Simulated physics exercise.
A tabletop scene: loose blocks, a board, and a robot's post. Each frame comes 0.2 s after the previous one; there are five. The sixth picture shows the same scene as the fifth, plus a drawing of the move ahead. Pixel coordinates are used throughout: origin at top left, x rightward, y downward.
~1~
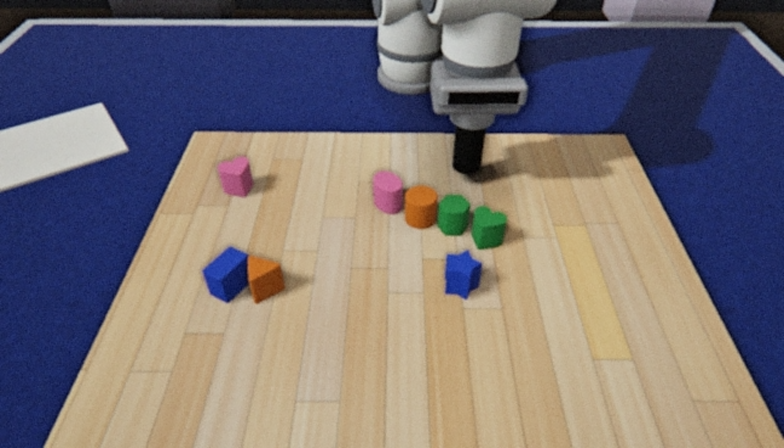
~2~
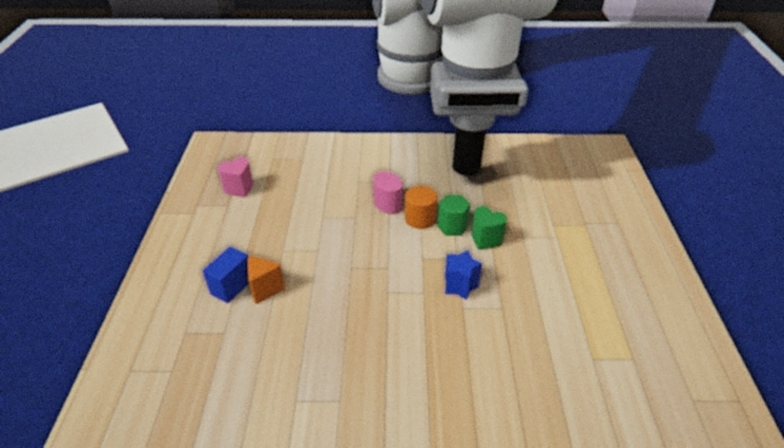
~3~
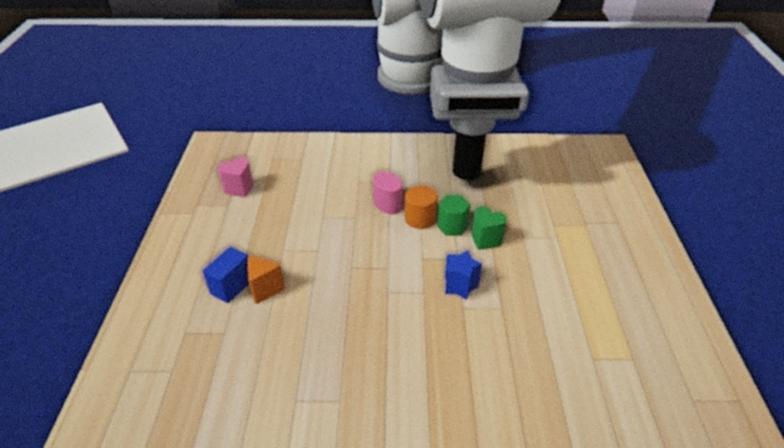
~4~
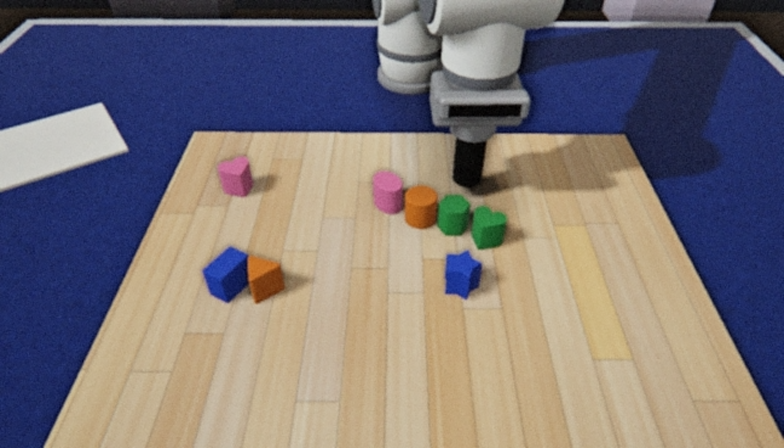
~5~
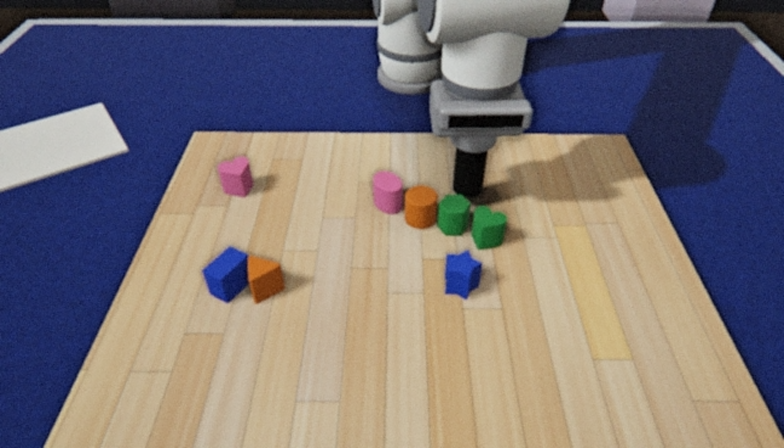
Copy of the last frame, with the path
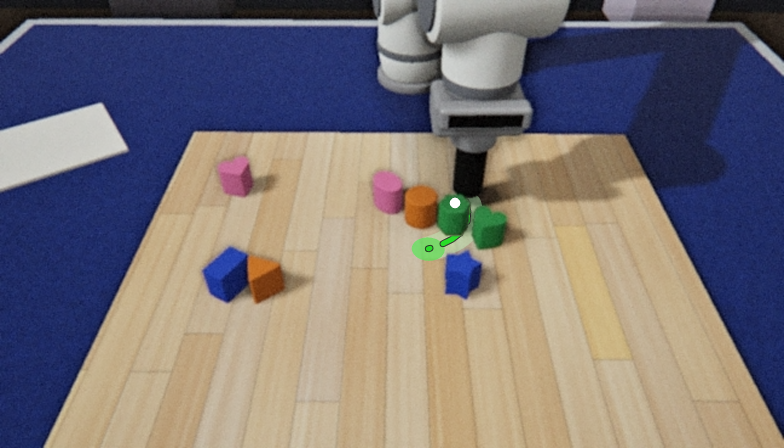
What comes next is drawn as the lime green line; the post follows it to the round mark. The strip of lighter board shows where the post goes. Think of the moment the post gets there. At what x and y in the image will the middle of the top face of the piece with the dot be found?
The middle of its top is at (402, 235).
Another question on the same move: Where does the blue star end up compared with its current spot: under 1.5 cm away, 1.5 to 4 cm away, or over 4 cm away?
Within 1.5 cm.
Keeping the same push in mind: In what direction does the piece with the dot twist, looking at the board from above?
Clockwise, looking down.
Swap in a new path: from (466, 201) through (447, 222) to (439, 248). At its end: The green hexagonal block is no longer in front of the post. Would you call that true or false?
The statement is false.
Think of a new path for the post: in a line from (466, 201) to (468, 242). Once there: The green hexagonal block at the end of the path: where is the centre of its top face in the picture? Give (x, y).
Put as a pixel place, it's (441, 224).
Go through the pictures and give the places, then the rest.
In the first picture, post tip at (467, 166); block tops, orange cylinder at (422, 195); green hexagonal block at (455, 203); blue star at (463, 262); green heart block at (489, 216).
In the second picture, post at (467, 168); blocks unchanged.
In the third picture, post at (467, 172); blocks unchanged.
In the fourth picture, post at (467, 179); blocks unchanged.
In the fifth picture, post at (467, 189); orange cylinder at (422, 195); green hexagonal block at (455, 203); blue star at (463, 262); green heart block at (489, 216).
Path on the board, from (466, 201) via (467, 221) and (454, 238), ending at (428, 249); the dot is on the green hexagonal block.
The first path, step by step. One third of the way, post at (469, 208); green hexagonal block at (449, 212), turned 20° clockwise.
Two thirds of the way, post at (454, 226); green hexagonal block at (429, 225), turned 50° clockwise; green heart block at (491, 224), turned 40° anticlockwise.
At the end, post at (429, 236); orange cylinder in place; green hexagonal block at (402, 235), turned 60° clockwise; blue star in place; green heart block at (491, 224), turned 40° anticlockwise.
